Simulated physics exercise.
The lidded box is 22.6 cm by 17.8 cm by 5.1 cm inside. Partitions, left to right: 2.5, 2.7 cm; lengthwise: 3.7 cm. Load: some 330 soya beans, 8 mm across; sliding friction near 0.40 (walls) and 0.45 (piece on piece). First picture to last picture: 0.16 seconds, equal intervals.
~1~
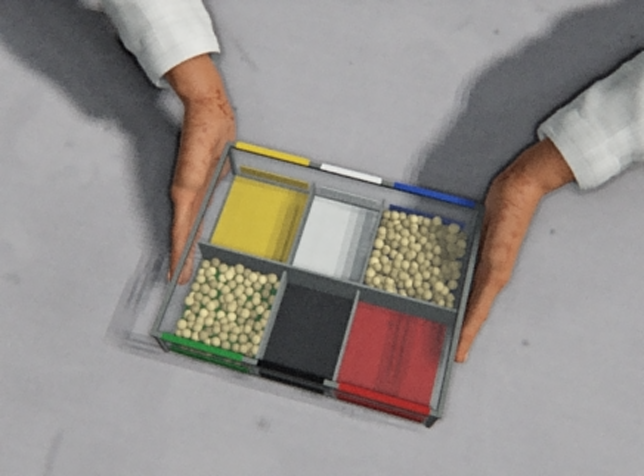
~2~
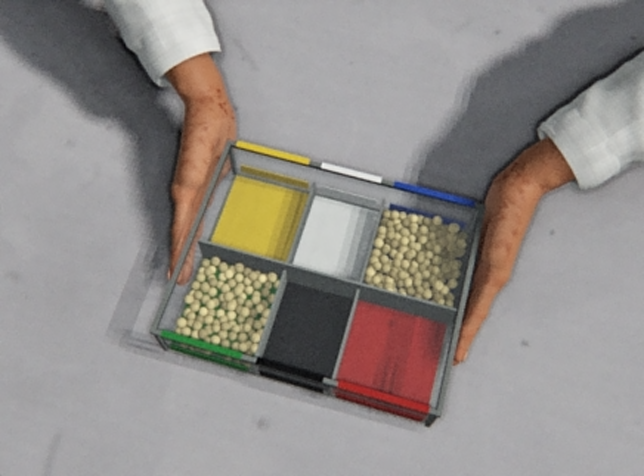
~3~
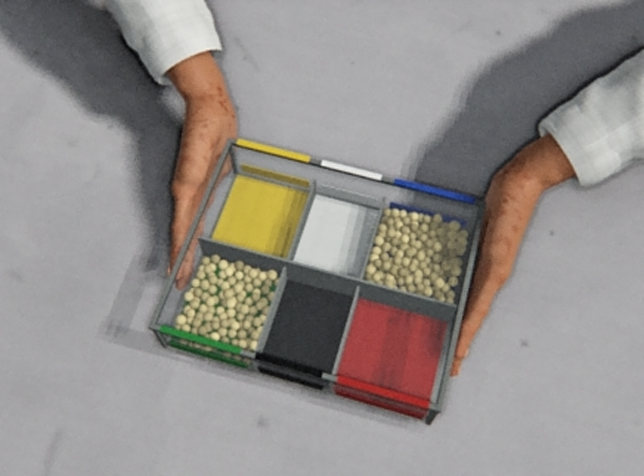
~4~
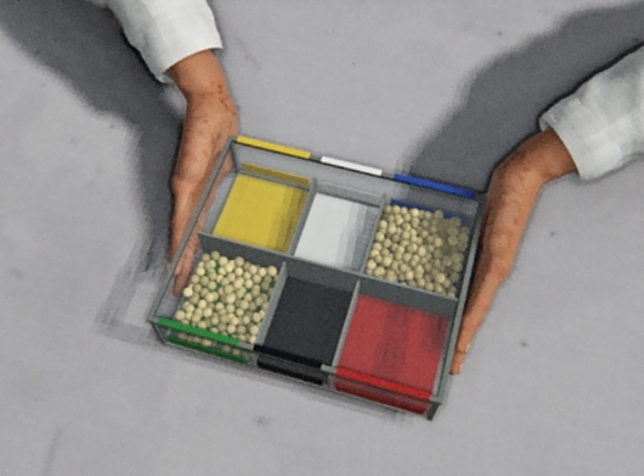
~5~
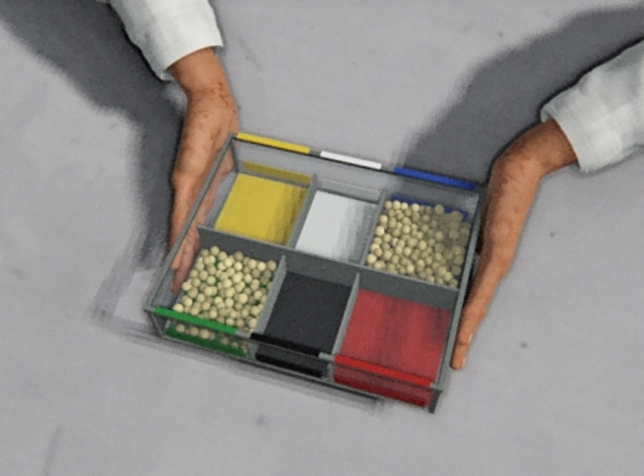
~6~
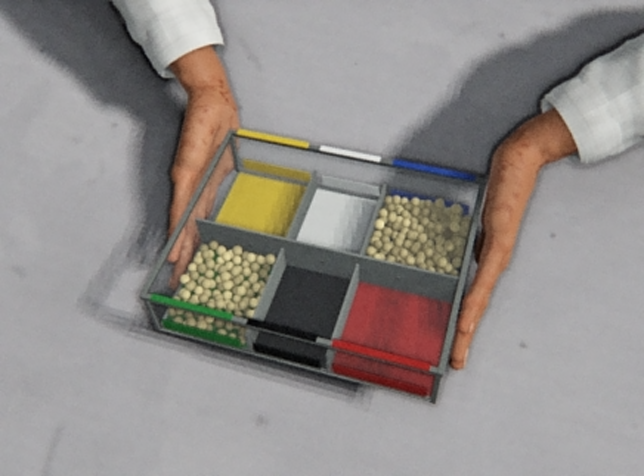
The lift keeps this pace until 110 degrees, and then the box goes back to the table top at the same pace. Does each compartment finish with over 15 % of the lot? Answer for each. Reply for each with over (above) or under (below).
Red - under, blue - over, green - over, yellow - over, white - under, black - under.
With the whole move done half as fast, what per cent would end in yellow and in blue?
In that case yellow would keep 30 % and blue would keep 40 %.
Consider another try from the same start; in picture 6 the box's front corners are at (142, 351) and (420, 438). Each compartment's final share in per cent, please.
Each compartment ends with this per cent: Red 5, blue 40, green 40, yellow 0, white 5 and black 10.
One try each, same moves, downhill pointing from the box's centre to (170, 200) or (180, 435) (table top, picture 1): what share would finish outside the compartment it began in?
I'd put it at about 65 per cent for the first tilt and about 35 per cent for the second.
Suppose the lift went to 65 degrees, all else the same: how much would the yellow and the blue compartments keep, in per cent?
Result - yellow at 0 percent, blue at 55 percent.
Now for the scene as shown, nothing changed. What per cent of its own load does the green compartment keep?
Around 70 %.
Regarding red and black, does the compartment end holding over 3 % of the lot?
For red, it does not, for black, it does not.
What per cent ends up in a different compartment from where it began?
Somewhere around 35 percent.
Then, 0.84 s after the last picture, tilt 110 degrees; blue 50 %, green 30 %, yellow 10 %, white 10 %.
Then, 1.39 s after the last picture, tilt 50 degrees; blue 40 %, green 25 %, yellow 25 %, white 10 %.
Then, 2.00 s after the last picture, tilt 0 degrees; blue 40 %, green 25 %, yellow 25 %, white 10 %.
In the end, red 0 %, blue 40 %, green 25 %, yellow 25 %, white 10 %, black 0 %.
